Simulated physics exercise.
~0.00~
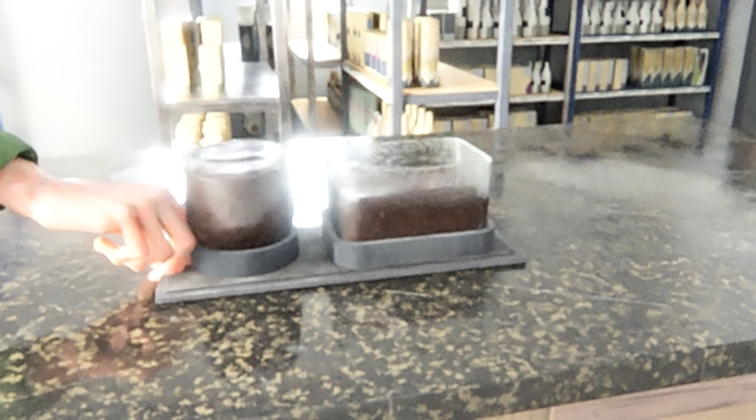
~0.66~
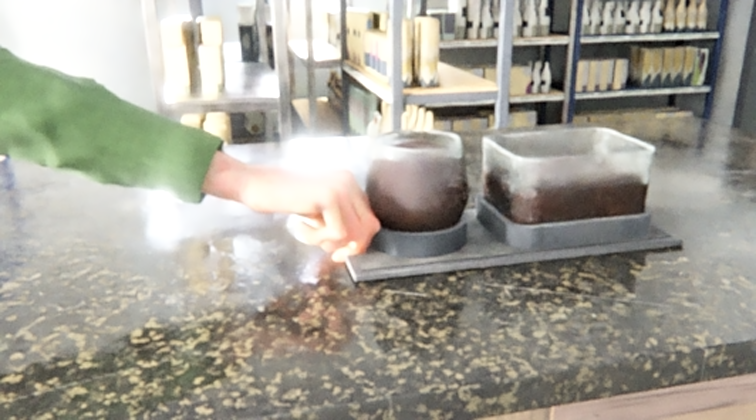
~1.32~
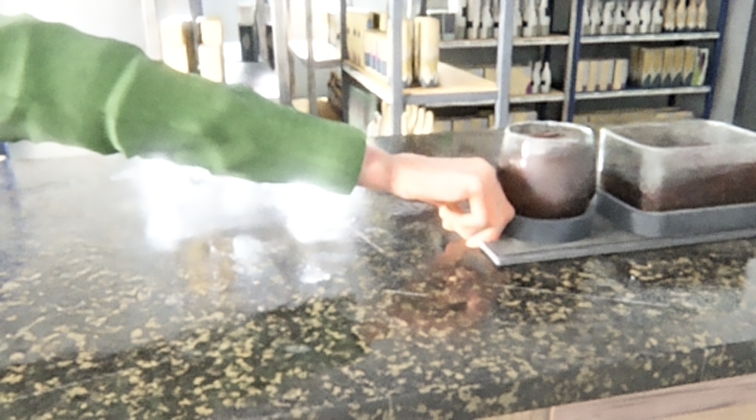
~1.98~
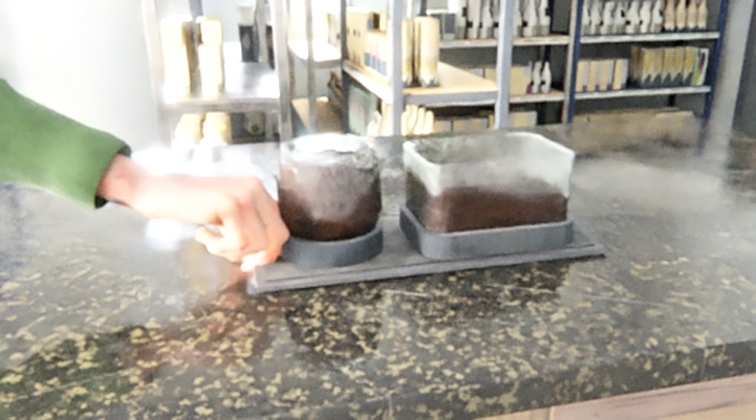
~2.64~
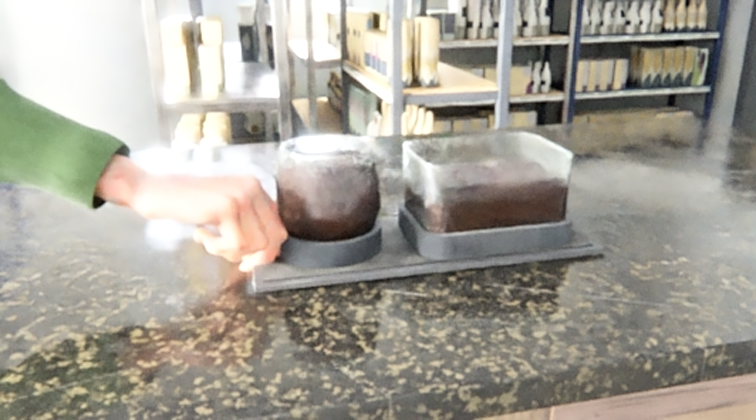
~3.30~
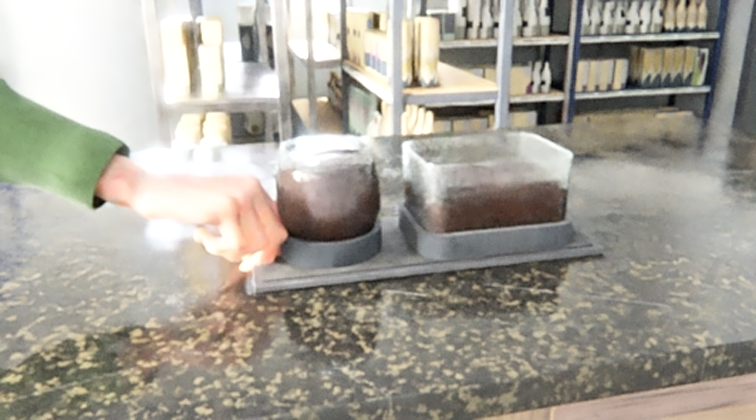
The clip opens on a speckled dark countertop, where a hand in a green sleeve grips the left end of a flat gray tray. On it, a rounded open glass sits left of a clear rectangular food box, each held in a gray holder and partly filled with dark coffee. The hand pushes the tray to the right, carrying both containers toward the edge of view. It then reverses and draws the tray back left, stopping partway. Finally, the tray rests with the hand still at its end, both containers upright and the coffee still inside the box.
